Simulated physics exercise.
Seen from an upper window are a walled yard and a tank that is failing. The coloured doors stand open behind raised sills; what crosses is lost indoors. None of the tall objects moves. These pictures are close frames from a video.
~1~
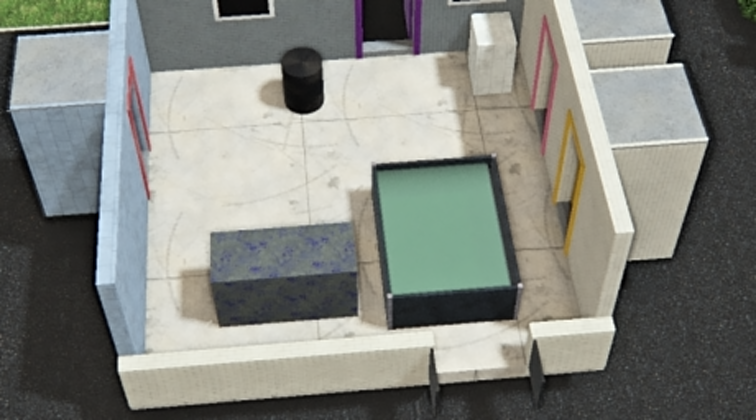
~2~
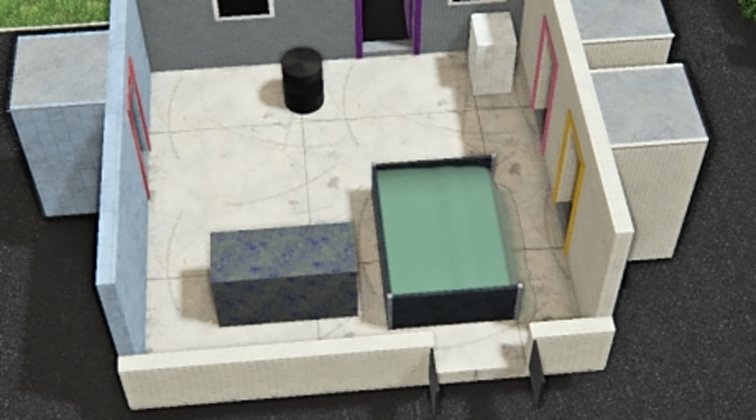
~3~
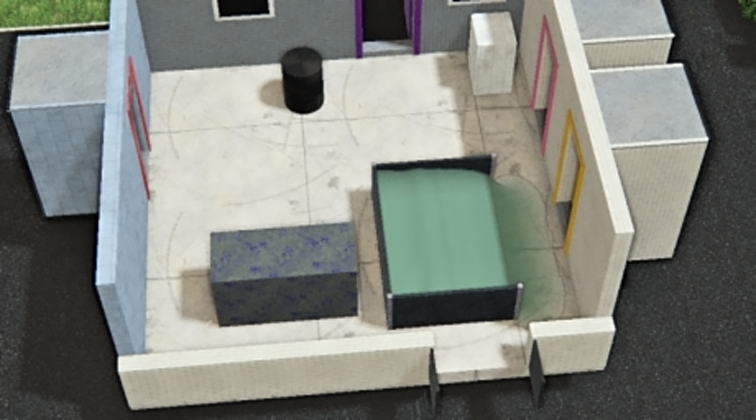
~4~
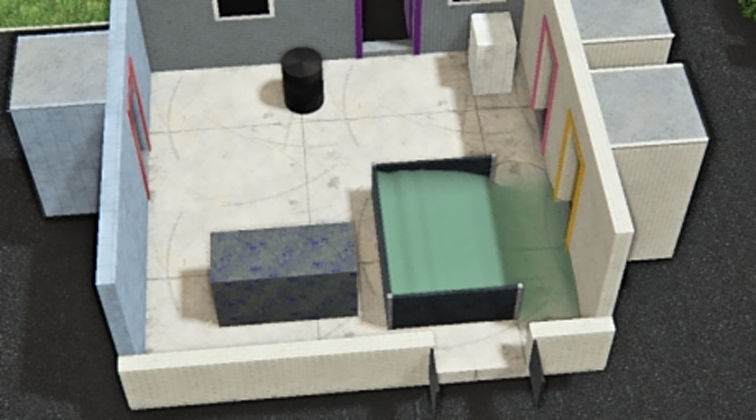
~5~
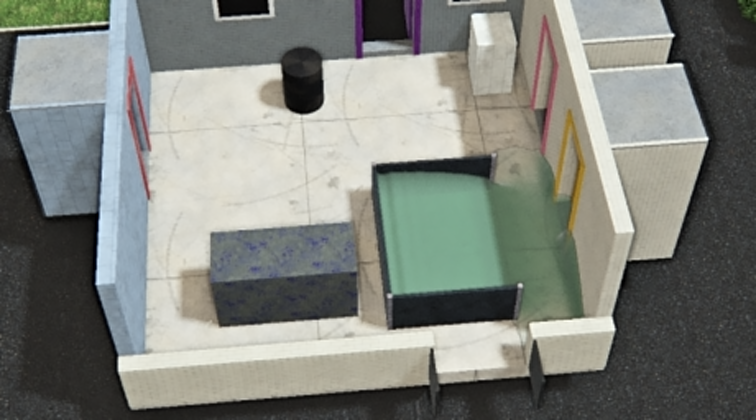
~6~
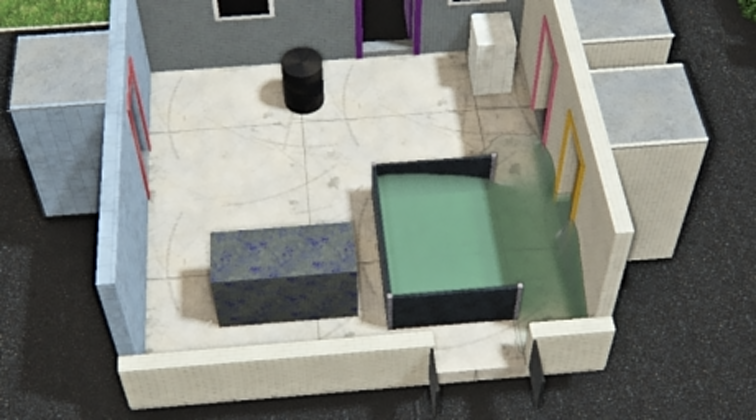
Green water pours from the right side of a dark-walled open tank, first whole and still, in a pale-floored walled yard seen from an upper window. A speckled dark block sits left of the tank, a black barrel and white box stand farther back, and pink, yellow and purple doorways line the walls. The water spreads to the right wall, then creeps backward along it, while the view stays fixed.
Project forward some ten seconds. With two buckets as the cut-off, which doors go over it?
Door by door: The red door stays within two buckets; the yellow door goes over two buckets; the purple door stays within two buckets; the pink door goes over two buckets.
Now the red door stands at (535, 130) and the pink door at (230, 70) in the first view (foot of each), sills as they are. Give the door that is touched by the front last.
The one in pink comes last.
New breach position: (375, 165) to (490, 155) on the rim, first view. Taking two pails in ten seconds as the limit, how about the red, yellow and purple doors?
The red door ends up above, the yellow door falls short, and the purple door ends up above.
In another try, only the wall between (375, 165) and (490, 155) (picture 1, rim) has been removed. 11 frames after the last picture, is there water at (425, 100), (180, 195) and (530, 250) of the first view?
Submerged, unwetted, unwetted.
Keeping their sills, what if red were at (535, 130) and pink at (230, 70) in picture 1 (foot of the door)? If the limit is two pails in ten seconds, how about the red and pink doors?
Check: Red one comes out above / pink one comes out below.
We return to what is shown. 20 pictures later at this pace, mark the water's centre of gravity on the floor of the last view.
About (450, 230).
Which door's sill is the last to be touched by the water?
Result: The red-painted one.
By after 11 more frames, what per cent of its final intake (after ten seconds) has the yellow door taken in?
It works out at roughly 75 percent of the ten-second total.
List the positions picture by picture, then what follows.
The open tank at (444, 227) is whole and still, in the first frame.
Water pours out at (502, 242) and has run to (526, 316), in the second frame.
Water pours out at (501, 243) and has run to (543, 325), in the third frame.
The front is at a hidden place, out from the gap at (501, 244), in the fourth frame.
The front is at (540, 152), out from the gap at (501, 244), in the fifth frame.
The front is at (537, 138), out from the gap at (501, 245), in the sixth frame.
A moment on, water covers 20 % of the floor; the red door not reached, the yellow door far over two buckets in, the purple door not reached, the pink door under two buckets in.
Next, water covers 30 % of the floor; the red door not reached, the yellow door far over two buckets in, the purple door not reached, the pink door under two buckets in.
Then, water covers 45 % of the floor; the red door not reached, the yellow door far over two buckets in, the purple door wet at the sill, nothing in, the pink door over two buckets in.
Later, water covers 85 % of the floor; the red door wet at the sill, nothing in, the yellow door far over two buckets in, the purple door wet at the sill, nothing in, the pink door over two buckets in.
In the end, water covers 95 % of the floor; the red door under two buckets in, the yellow door far over two buckets in, the purple door wet at the sill, nothing in, the pink door over two buckets in.
